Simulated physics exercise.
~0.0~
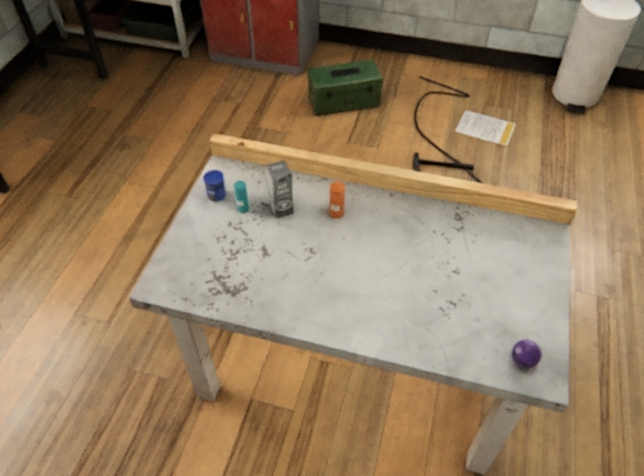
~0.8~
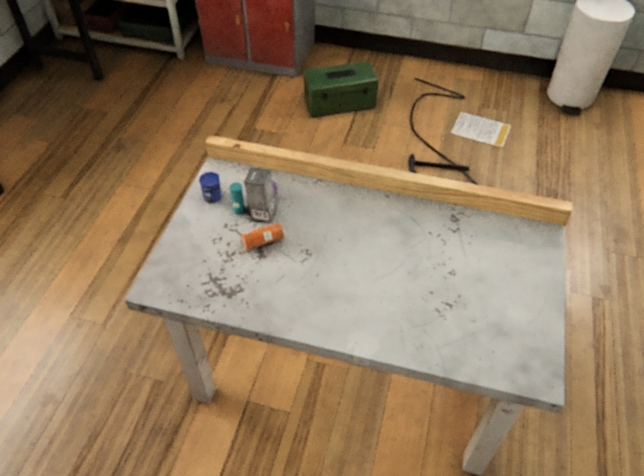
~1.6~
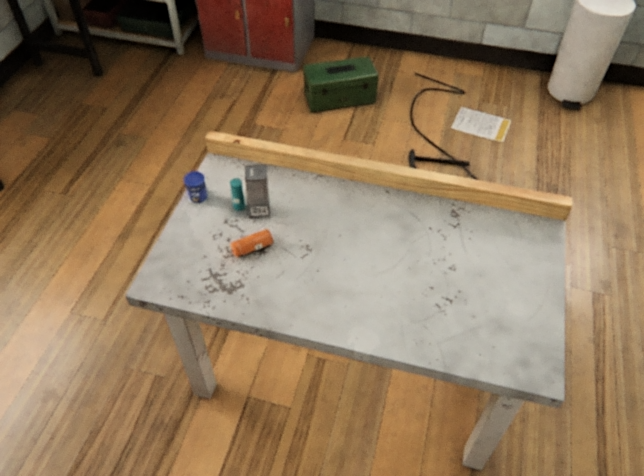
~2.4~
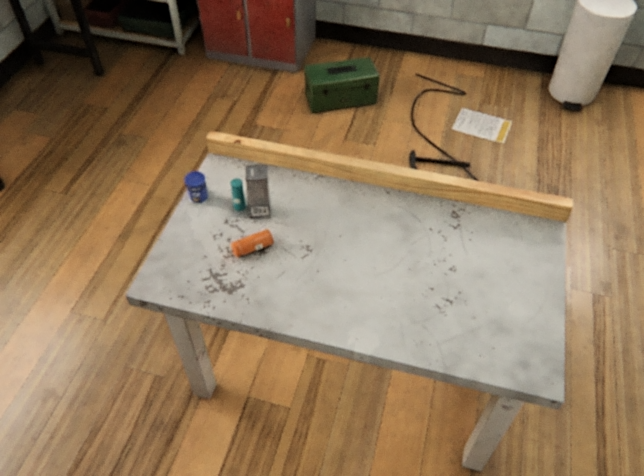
In a room with a wooden floor, a grey-topped table holds a blue tin, a turquoise shaker, a grey carton and an upright orange shaker near the wooden batten along its far edge. A purple ball starts near the right corner closest to the viewer. It travels left and away across the top, and the orange shaker ends up on its side, farther left and nearer the viewer, while the carton shifts left. The ball then drops out of sight as the blue tin slides slightly left, still upright. At the end, only the orange shaker lies toppled, and everything rests still.
